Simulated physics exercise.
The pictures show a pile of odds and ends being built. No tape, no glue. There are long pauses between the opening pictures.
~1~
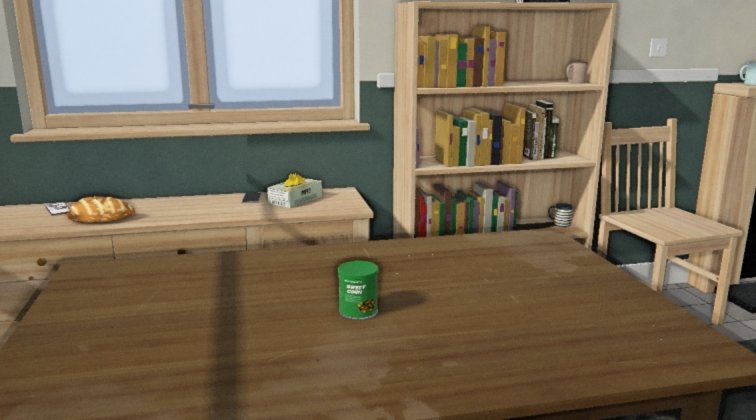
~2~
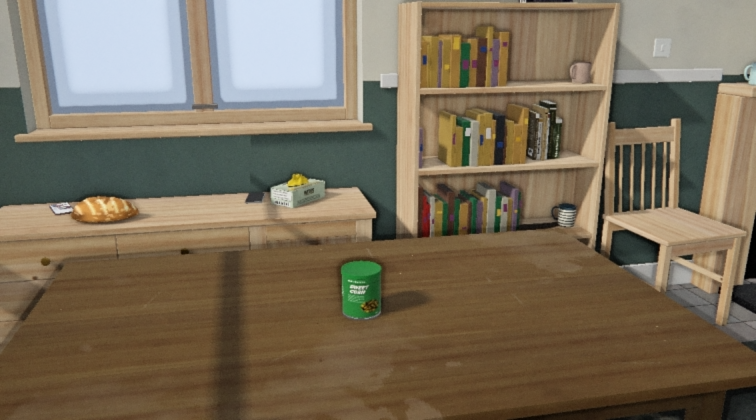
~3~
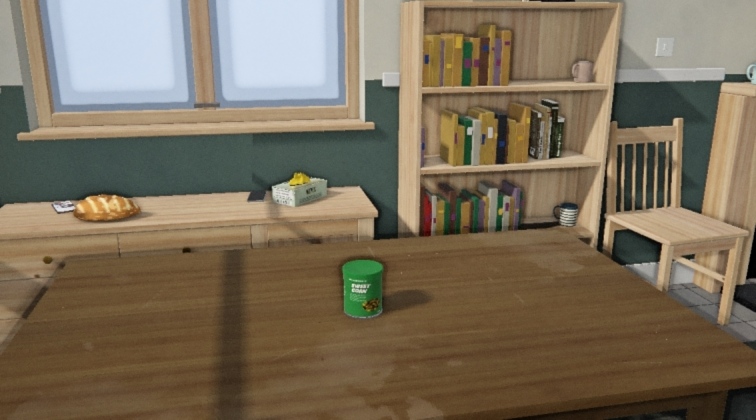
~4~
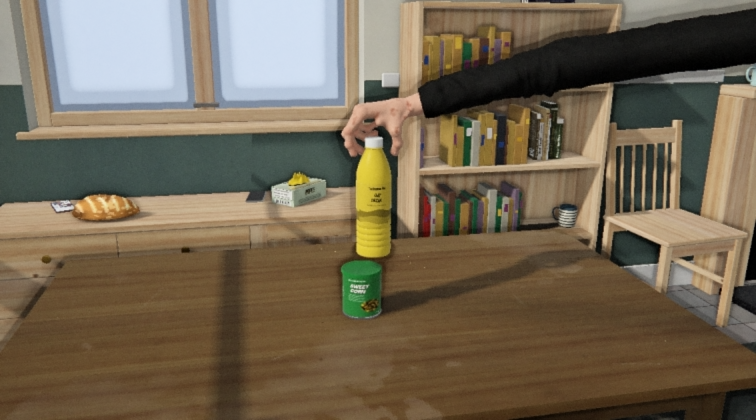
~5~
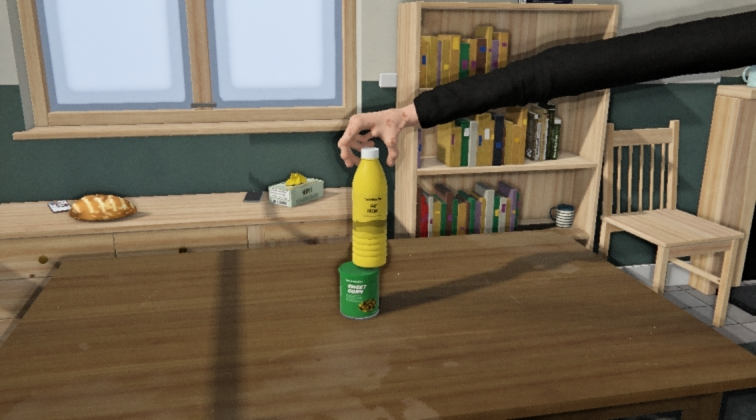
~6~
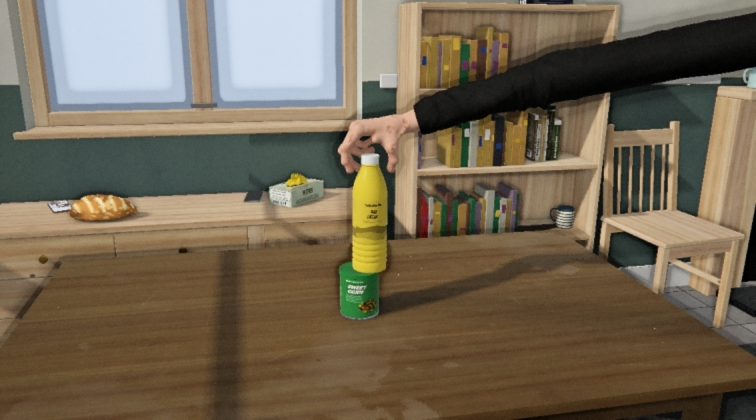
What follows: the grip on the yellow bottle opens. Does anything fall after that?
It keeps its balance.
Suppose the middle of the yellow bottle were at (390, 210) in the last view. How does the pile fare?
Then it loses its balance.
Then, 0.20 s later than the last frame, all is still.
Then, 0.60 s later than the last frame, yellow bottle resting near (370, 213).
When it is over, both as before. End places, in pixels of the last picture, yellow bottle near (370, 213). The pile stays up.
